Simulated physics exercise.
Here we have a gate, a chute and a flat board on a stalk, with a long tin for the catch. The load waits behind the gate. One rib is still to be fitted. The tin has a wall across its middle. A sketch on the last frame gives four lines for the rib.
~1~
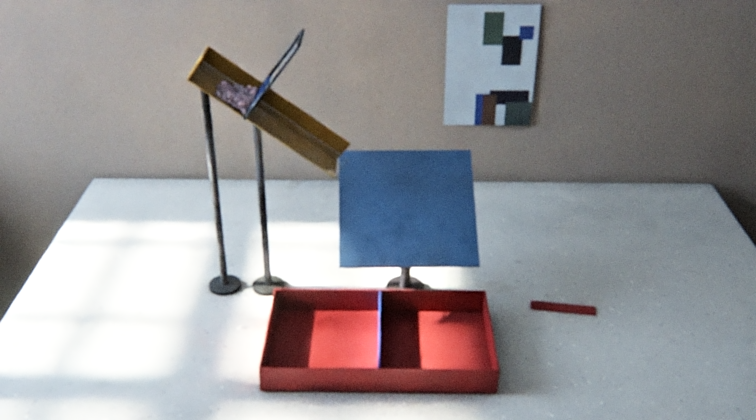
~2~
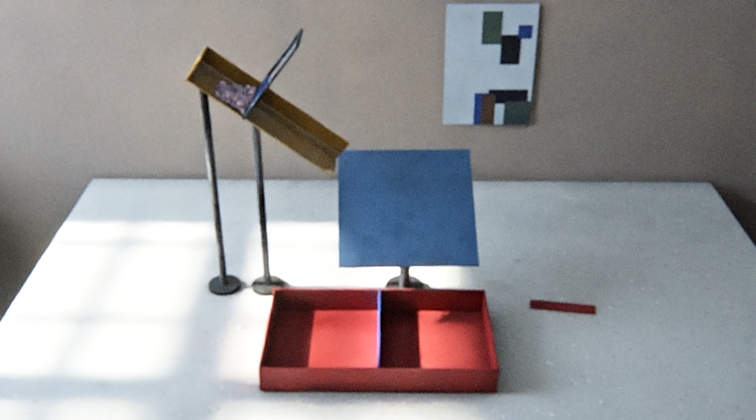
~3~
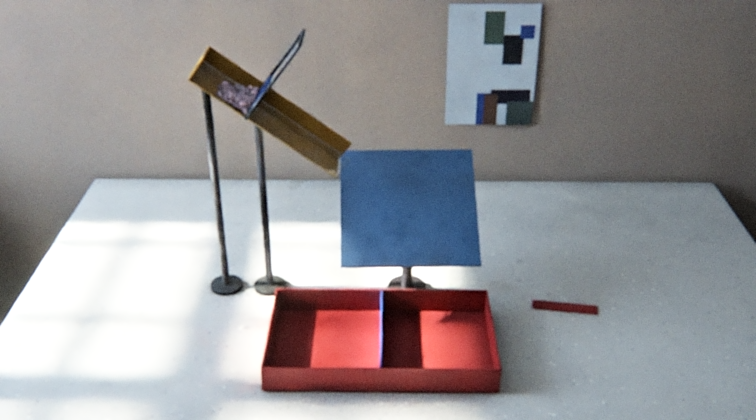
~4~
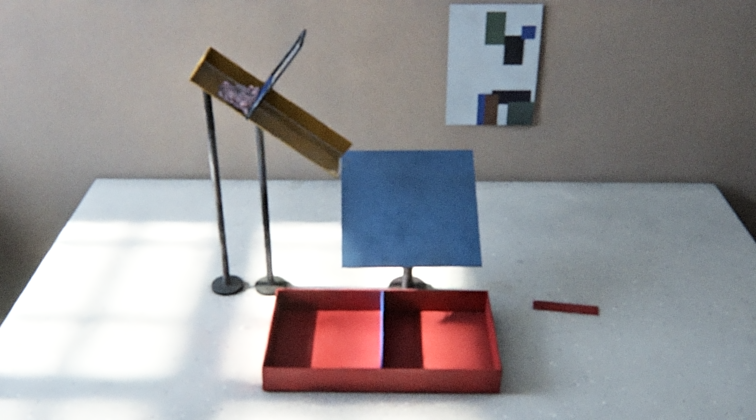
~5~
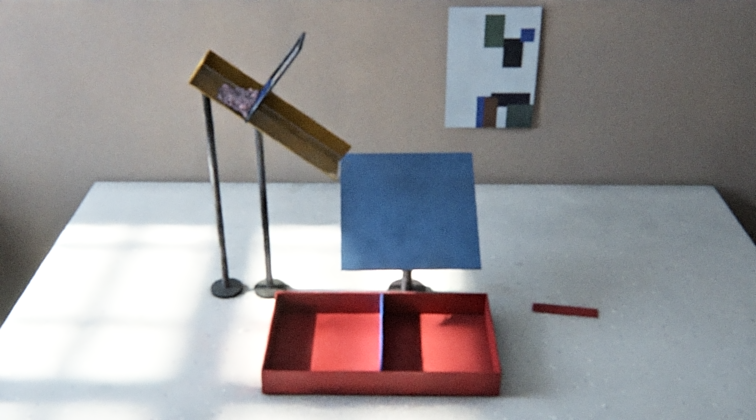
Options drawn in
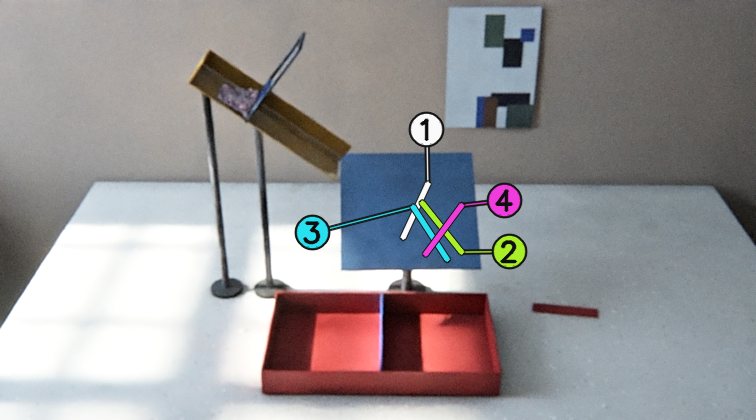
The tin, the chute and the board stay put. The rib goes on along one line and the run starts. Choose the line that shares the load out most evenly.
Line 1.
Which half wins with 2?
Right.
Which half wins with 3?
The right half.
On the marked copy, line 1 from (427, 183) to (403, 237); line 2 from (422, 202) to (461, 252); line 3 from (413, 206) to (447, 259); line 4 from (461, 205) to (425, 254).
For line 1, of what is caught, about half in the left half, about half in the right.
For line 2, of what is caught, a small part in the left half, nearly all in the right.
For line 3, of what is caught, a stray few in the left half, nearly all in the right.
For line 4, of what is caught, a small part in the left half, nearly all in the right.
